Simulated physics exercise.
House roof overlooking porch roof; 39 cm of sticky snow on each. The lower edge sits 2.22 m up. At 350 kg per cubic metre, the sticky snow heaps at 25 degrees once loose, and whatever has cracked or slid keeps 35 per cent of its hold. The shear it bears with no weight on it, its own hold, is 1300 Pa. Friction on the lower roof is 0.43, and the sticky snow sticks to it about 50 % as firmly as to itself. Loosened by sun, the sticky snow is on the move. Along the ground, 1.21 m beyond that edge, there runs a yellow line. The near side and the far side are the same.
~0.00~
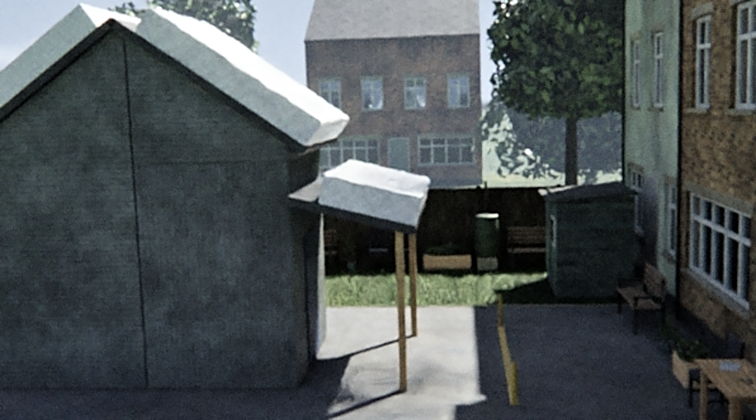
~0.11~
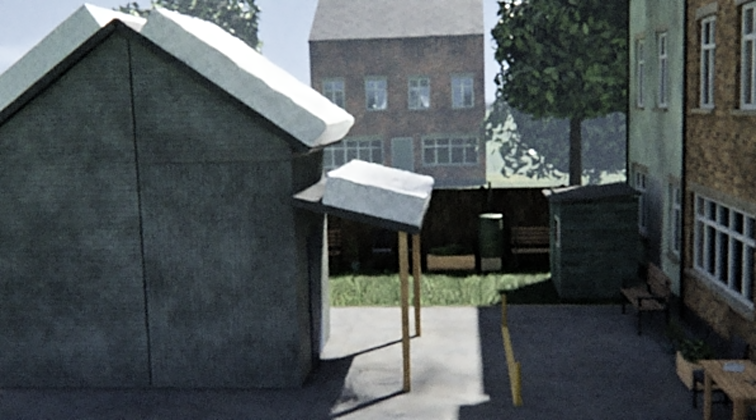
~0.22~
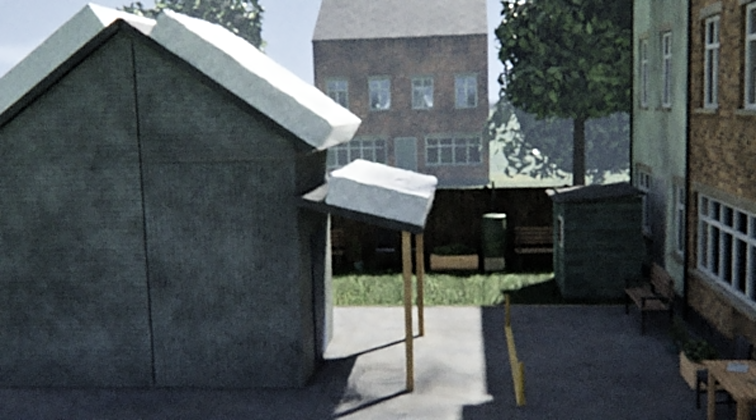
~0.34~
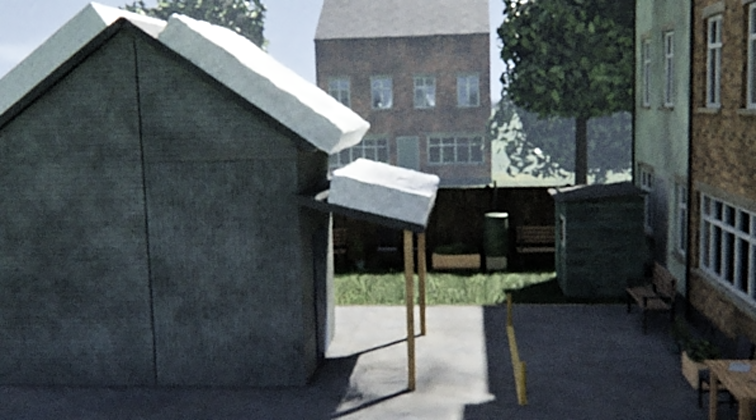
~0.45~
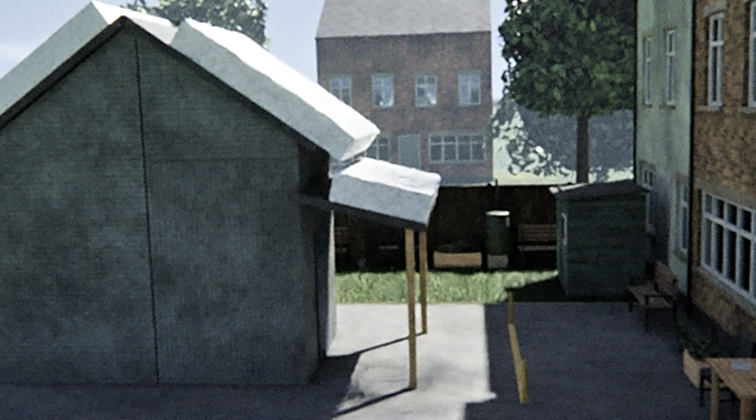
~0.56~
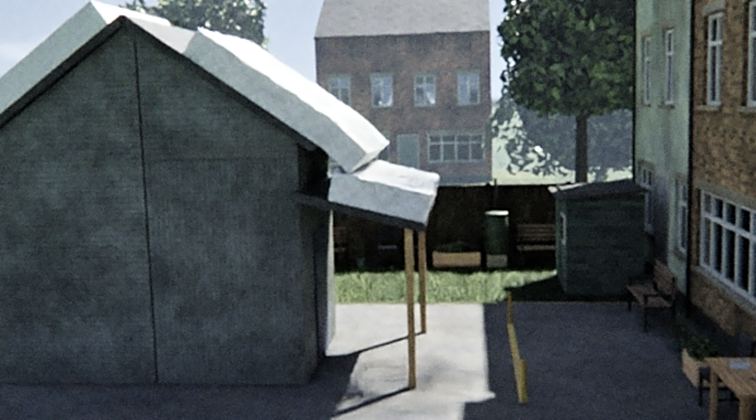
The thick slab of snow on the near slope of the big grey house's roof slid slowly down to the right, leaving the peak and poking out over the snowy porch roof as it began cracking.
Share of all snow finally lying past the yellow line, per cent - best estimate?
About 35 percent.
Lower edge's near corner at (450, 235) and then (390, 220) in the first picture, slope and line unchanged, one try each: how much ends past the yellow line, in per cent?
In that order: 25 %, 45 %.
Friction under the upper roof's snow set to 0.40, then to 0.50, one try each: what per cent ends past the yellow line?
In that order: 12 %, 0 %.
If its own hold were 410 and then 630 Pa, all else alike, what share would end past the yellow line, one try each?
The answers, in order, are 55 % and 50 %.
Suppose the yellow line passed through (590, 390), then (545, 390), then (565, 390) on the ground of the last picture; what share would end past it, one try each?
9 %, then 25 %, then 16 %.
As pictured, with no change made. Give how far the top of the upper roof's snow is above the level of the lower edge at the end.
0.5 m.
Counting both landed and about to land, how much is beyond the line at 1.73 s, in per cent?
I'd put it at roughly 8 %.
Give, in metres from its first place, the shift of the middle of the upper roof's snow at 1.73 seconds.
Distance from start: Around 3.6 m.
After 1.10 s, none is below the lower edge and 0 % is past the line.
After 1.73 s, 36 % is below the lower edge and 8 % is past the line.
After 2.37 s, 62 % is below the lower edge and 33 % is past the line.
After 3.00 s, 63 % is below the lower edge and 34 % is past the line.
After 6.00 s, at the end, 81 % is below the lower edge and 35 % is past the line.
